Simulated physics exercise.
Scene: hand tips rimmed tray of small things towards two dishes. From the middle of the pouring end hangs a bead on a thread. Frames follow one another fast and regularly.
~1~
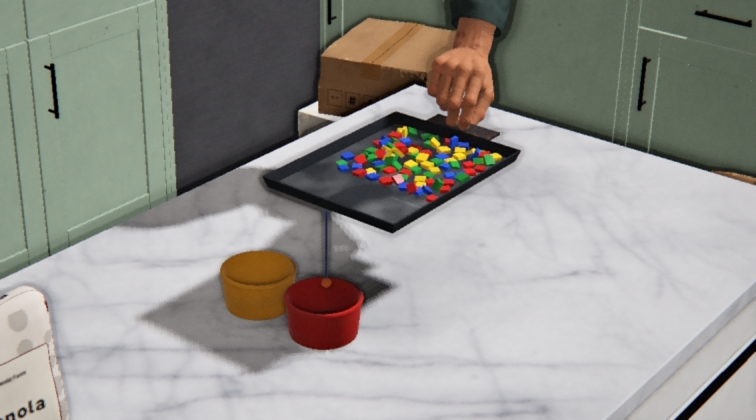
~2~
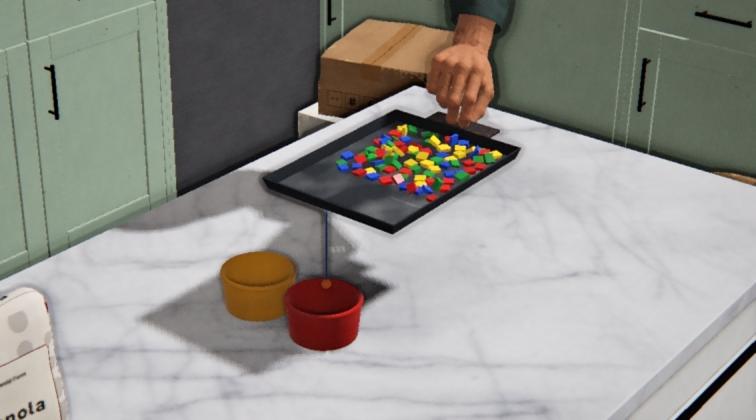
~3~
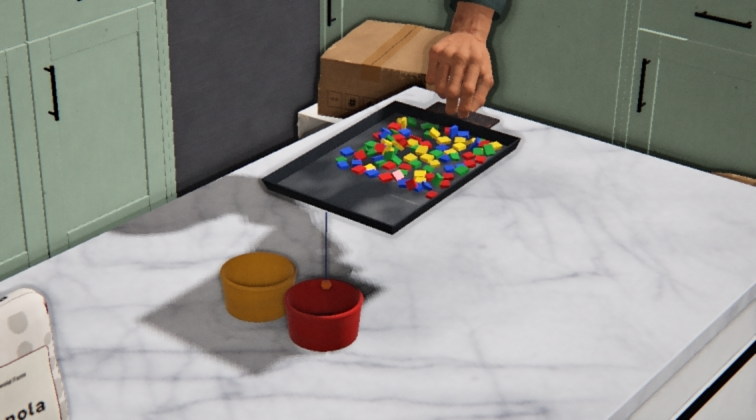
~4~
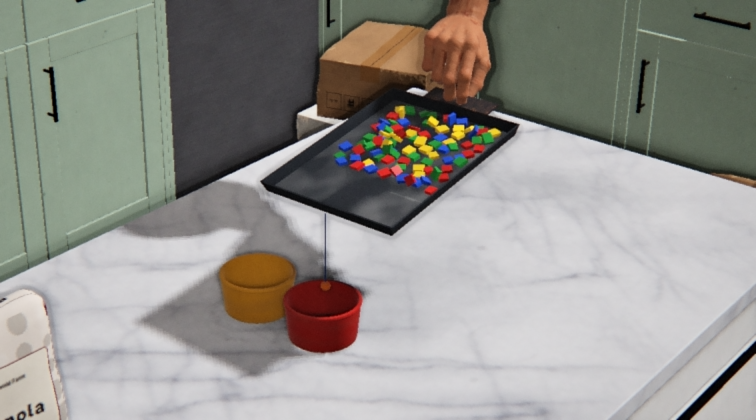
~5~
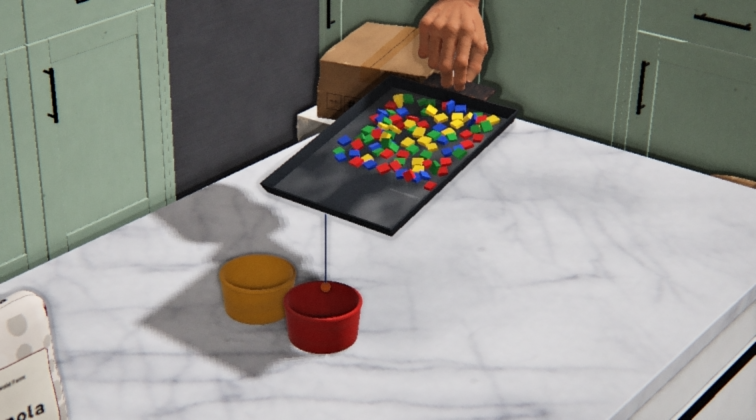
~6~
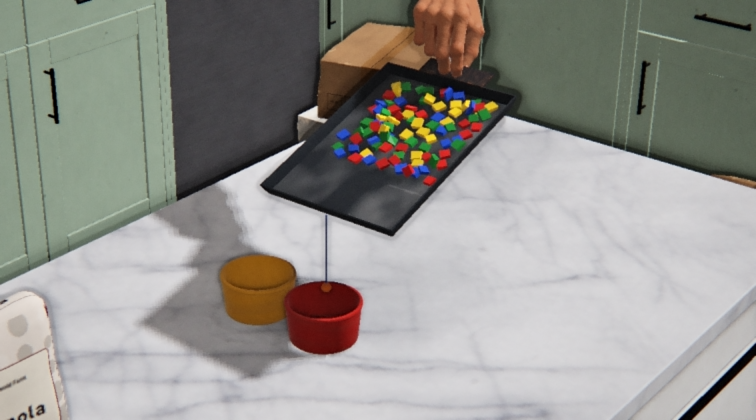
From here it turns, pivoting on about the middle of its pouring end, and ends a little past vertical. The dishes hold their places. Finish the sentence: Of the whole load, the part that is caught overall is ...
... less than half of it.
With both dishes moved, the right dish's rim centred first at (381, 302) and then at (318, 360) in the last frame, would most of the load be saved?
At place one not up to half; at place two not up to half.
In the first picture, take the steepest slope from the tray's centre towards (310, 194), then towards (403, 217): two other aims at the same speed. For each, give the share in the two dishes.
For the first aim it is 60 in a hundred, for the second 0 in a hundred.
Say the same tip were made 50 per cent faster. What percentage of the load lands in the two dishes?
About 10 per cent.
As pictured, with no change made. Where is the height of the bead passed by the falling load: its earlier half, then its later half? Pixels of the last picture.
Roughly (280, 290) first, then roughly (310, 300).
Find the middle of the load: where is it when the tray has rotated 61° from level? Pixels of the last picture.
In the last view, the load is centred close to (322, 198).
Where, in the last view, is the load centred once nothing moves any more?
I'd mark it at roughly (289, 352).
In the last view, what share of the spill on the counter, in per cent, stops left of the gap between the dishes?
Some 60 per cent.
Just after the last frame, tray tipped steeply; almost all on the tray; about a tenth in the air.
A moment on, tray tipped right over; roughly a quarter on the tray; about a tenth in the right dish; roughly half outside both; about a tenth in the air.
Further on, tray tipped past a quarter turn; roughly a quarter in the right dish; just a few in the left dish; roughly two thirds outside both.
When it is over, tray tipped past a quarter turn; roughly a quarter in the right dish; just a few in the left dish; roughly two thirds outside both.
